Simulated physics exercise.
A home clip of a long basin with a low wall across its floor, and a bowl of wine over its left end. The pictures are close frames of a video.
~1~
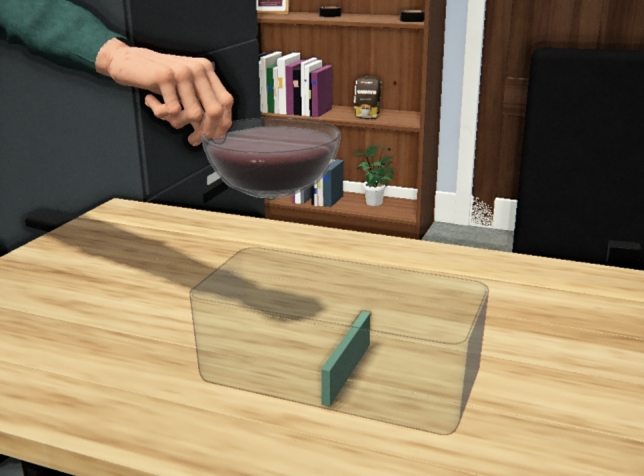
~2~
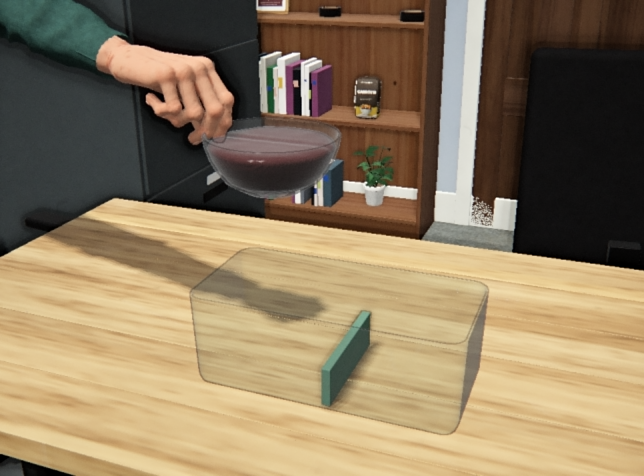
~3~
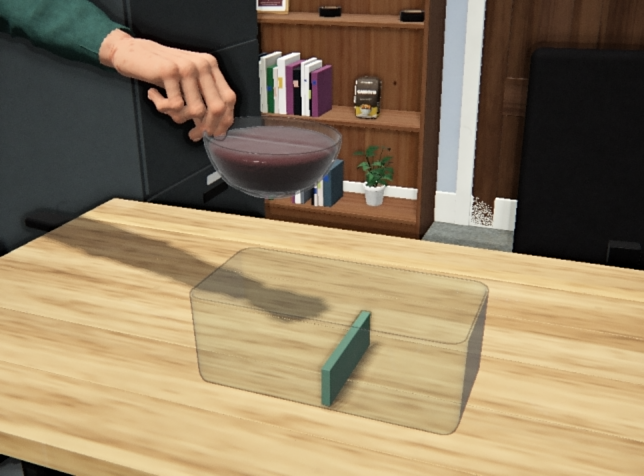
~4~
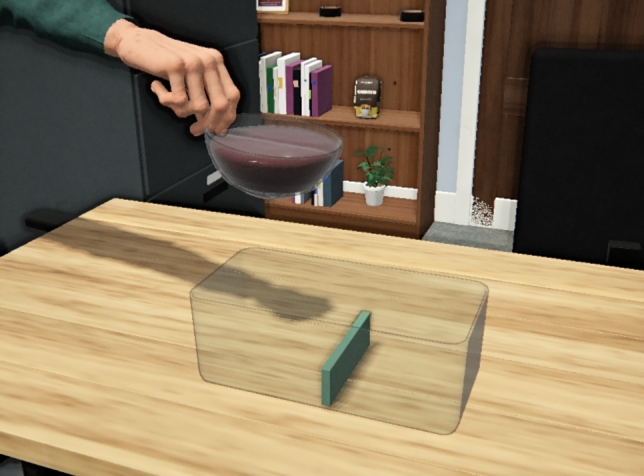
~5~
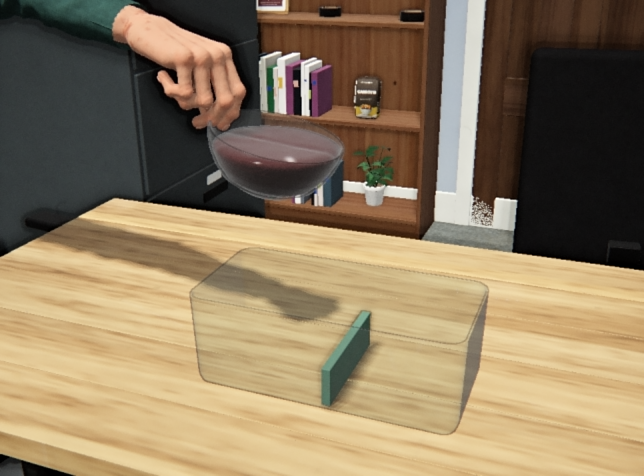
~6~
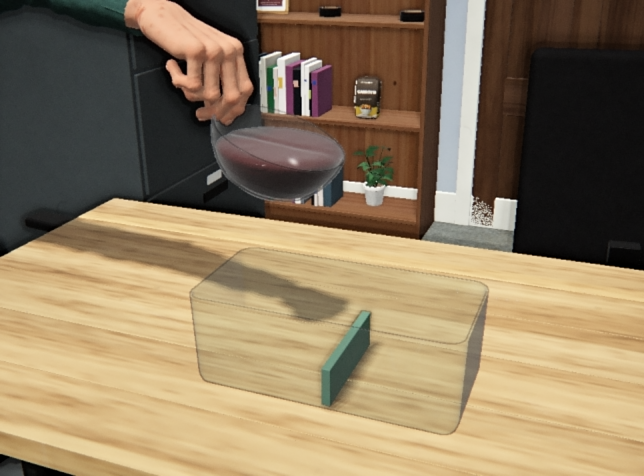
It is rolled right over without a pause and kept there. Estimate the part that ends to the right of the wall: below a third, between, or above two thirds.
In the end more than two thirds is right of the wall.
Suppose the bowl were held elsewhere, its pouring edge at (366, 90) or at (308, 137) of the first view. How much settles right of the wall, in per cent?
About 85 and 60 per cent.
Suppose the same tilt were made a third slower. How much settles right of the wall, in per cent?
It comes to 85 per cent or so.
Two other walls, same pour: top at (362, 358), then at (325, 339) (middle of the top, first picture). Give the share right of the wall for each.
In turn 60 and 85 in a hundred.
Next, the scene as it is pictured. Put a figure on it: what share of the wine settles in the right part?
Roughly 80 in a hundred.
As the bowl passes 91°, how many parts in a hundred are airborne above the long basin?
Close to 45 per cent.
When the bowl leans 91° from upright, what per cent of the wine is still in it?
Close to 10 per cent.
A moment on, the tilt is 91° and 11 per cent is still to pour, 0 is left of the wall and 44 right of it.
Next, the tilt is 121° and 0 per cent is still to pour, 18 is left of the wall and 79 right of it.
Then the tilt is 121° and 0 per cent is still to pour, 20 is left of the wall and 78 right of it.
Later the tilt is 121° and 0 per cent is still to pour, 20 is left of the wall and 78 right of it.
In the end 20 per cent lies left of the wall, 78 right of it and 2 outside.
